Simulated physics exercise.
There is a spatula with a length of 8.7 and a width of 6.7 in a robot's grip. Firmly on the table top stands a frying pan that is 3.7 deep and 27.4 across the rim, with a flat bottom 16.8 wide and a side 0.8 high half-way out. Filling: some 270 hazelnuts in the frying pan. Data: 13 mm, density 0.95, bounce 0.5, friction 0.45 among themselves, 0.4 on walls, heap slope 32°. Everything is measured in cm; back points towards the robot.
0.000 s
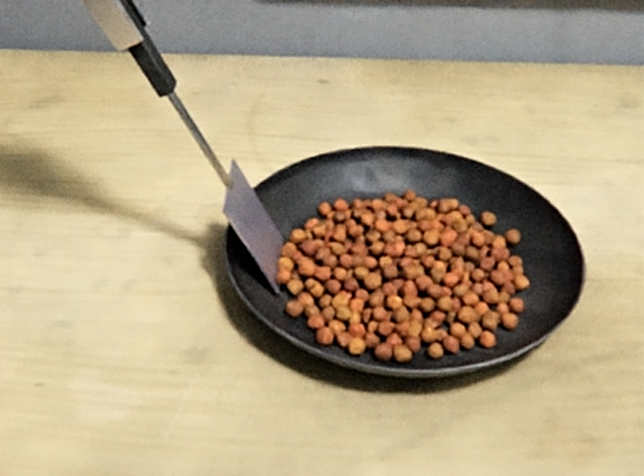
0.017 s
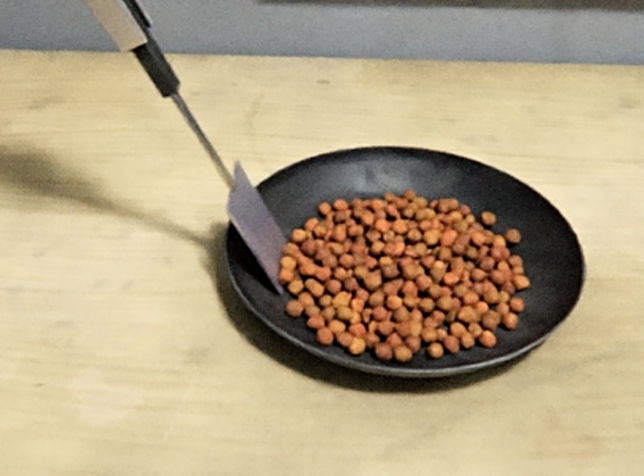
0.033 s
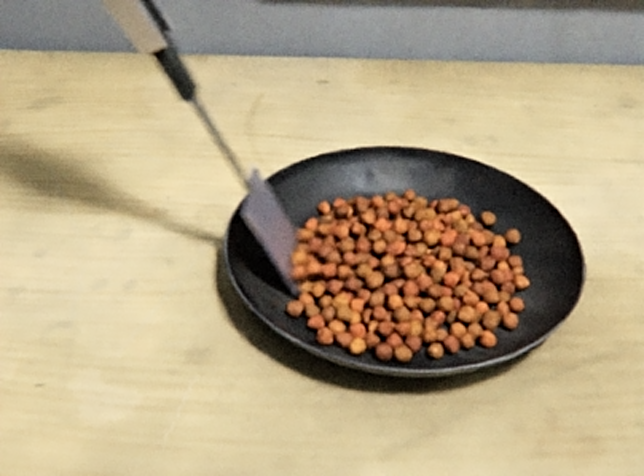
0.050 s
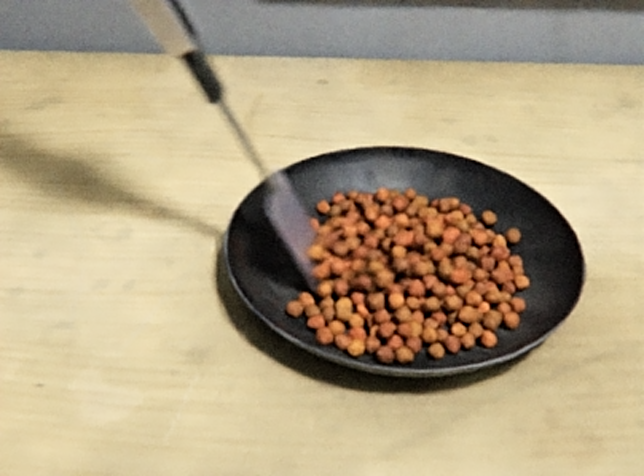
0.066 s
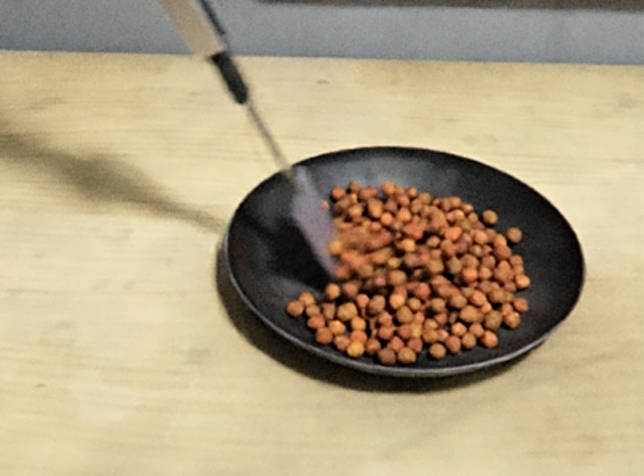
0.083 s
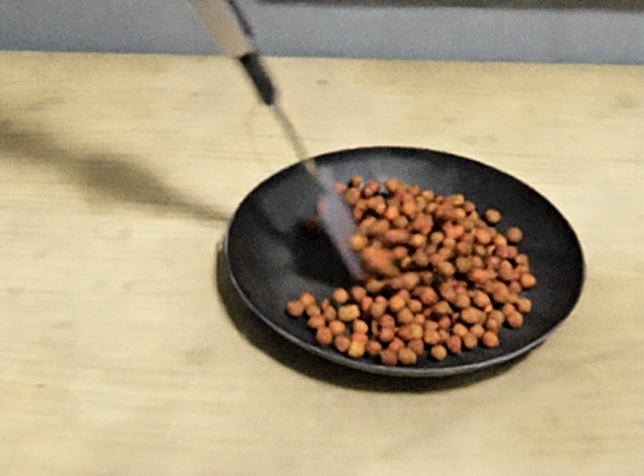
Spatula pushing through small round orange-brown nuts in a black frying pan on a wooden table, moving from left to right.
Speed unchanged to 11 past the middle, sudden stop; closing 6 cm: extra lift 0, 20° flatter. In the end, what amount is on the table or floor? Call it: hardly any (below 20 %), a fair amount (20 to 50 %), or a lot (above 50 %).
A fair amount.
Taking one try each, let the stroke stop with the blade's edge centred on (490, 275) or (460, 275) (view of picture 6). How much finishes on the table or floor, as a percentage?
Close to 5 and close to 0 per cent, respectively.
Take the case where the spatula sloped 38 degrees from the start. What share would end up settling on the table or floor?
About 20 per cent.
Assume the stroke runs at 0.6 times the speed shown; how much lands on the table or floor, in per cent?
About 15 per cent.
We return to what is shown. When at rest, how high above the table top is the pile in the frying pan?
Close to 4.5 centimetres high.
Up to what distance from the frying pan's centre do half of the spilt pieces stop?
Some 26 centimetres.
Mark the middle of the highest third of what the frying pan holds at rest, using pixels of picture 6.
Pixel estimate: About (479, 242).
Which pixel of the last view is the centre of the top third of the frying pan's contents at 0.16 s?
I'd put it somewhere near (496, 246).
By 0.12 s, sloping 64°, highest piece 6 above the table; 266 in the frying pan.
By 0.16 s, sloping 59°, highest piece 6 above the table; 264 in the frying pan, 2 on the blade or in flight.
By 0.38 s, sloping 44°, highest piece 7 above the table; 198 in the frying pan, 57 on the table or floor, 11 on the blade or in flight.
By 1.43 s, sloping 44°, highest piece 4 above the table; 197 in the frying pan, 69 on the table or floor.
Final count, 197 in the frying pan, 69 on the table or floor. That is 26 % on the table or floor.
